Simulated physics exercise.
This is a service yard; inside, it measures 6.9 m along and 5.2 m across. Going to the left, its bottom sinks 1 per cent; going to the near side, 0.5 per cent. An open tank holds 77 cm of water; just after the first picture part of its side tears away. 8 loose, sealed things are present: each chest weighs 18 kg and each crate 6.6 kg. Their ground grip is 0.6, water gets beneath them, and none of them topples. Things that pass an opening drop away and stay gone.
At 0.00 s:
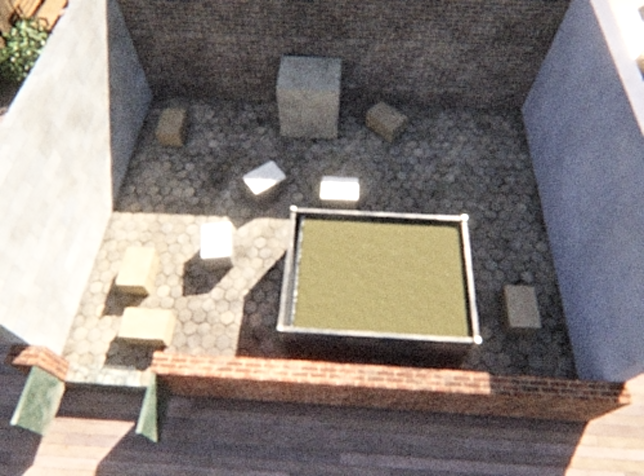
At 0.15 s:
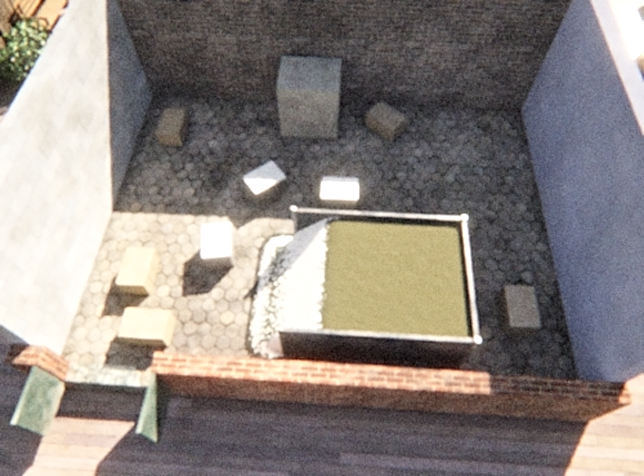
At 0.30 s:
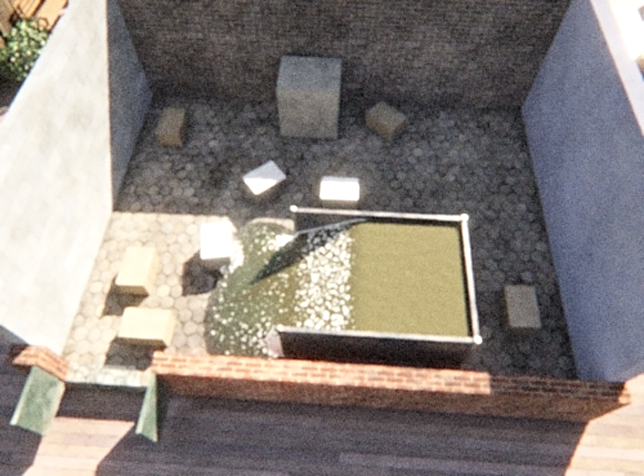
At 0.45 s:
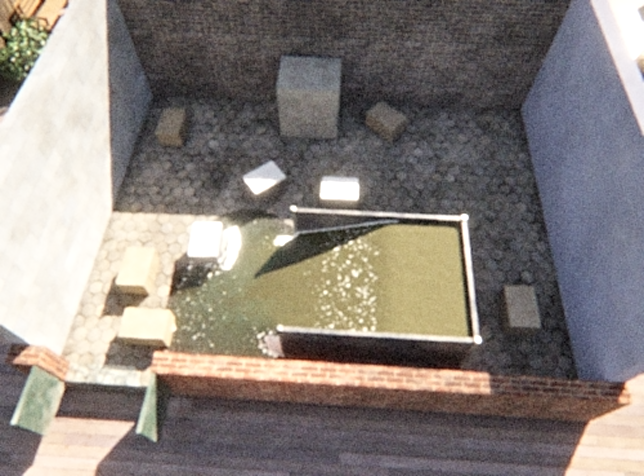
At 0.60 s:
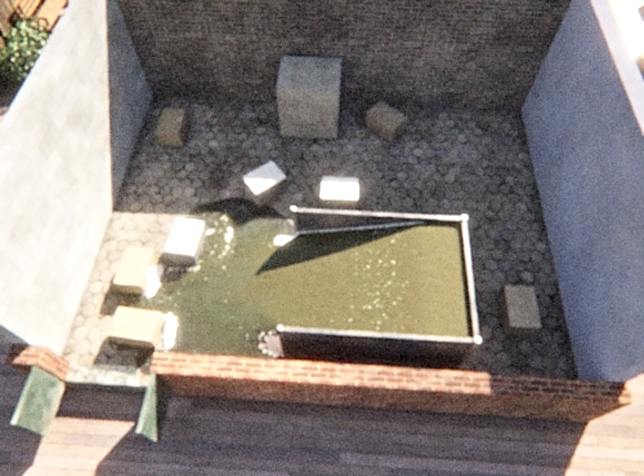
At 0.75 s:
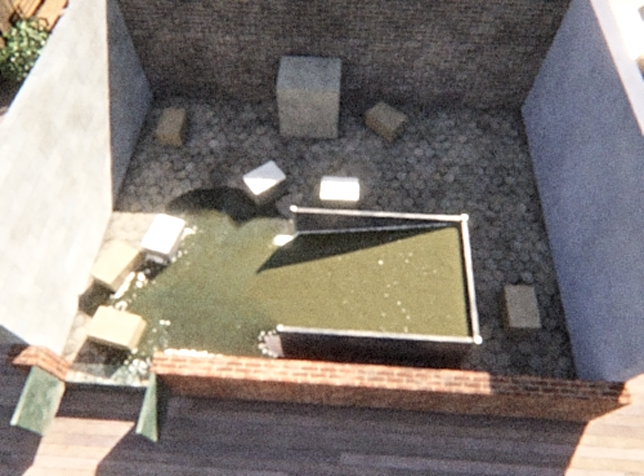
Water pours from the tank's open left side and spreads leftward, shifting boxes across the paving.
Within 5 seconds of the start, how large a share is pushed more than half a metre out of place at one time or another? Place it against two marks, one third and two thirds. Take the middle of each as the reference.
I expect that share to be moderate, a third to two thirds.
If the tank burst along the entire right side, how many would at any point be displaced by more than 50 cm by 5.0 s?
That gives 5 of them.
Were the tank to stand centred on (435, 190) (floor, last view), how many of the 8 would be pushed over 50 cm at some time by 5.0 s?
Result: 6.
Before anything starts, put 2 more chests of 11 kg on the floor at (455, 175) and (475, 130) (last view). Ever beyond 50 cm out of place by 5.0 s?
First falls shy, then falls shy.
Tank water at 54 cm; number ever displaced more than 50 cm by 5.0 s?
The count would be 4.
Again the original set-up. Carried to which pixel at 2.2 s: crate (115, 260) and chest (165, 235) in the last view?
Estimated pixels: (97, 213) and (138, 133).
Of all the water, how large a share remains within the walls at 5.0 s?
I'd say some 74 percent hasn't gone yet.
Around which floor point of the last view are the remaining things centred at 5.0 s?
The average lands around (315, 178).
After 1.1 s 3 of 8 are over 50 cm from their spots; 2 afloat.
After 2.2 s 3 of 8 are over 50 cm from their spots; 2 afloat.
After 3.5 s 4 of 8 are over 50 cm from their spots; 3 afloat.
After 5.0 s 5 of 8 are over 50 cm from their spots, and 5 have been at some point; 3 afloat.
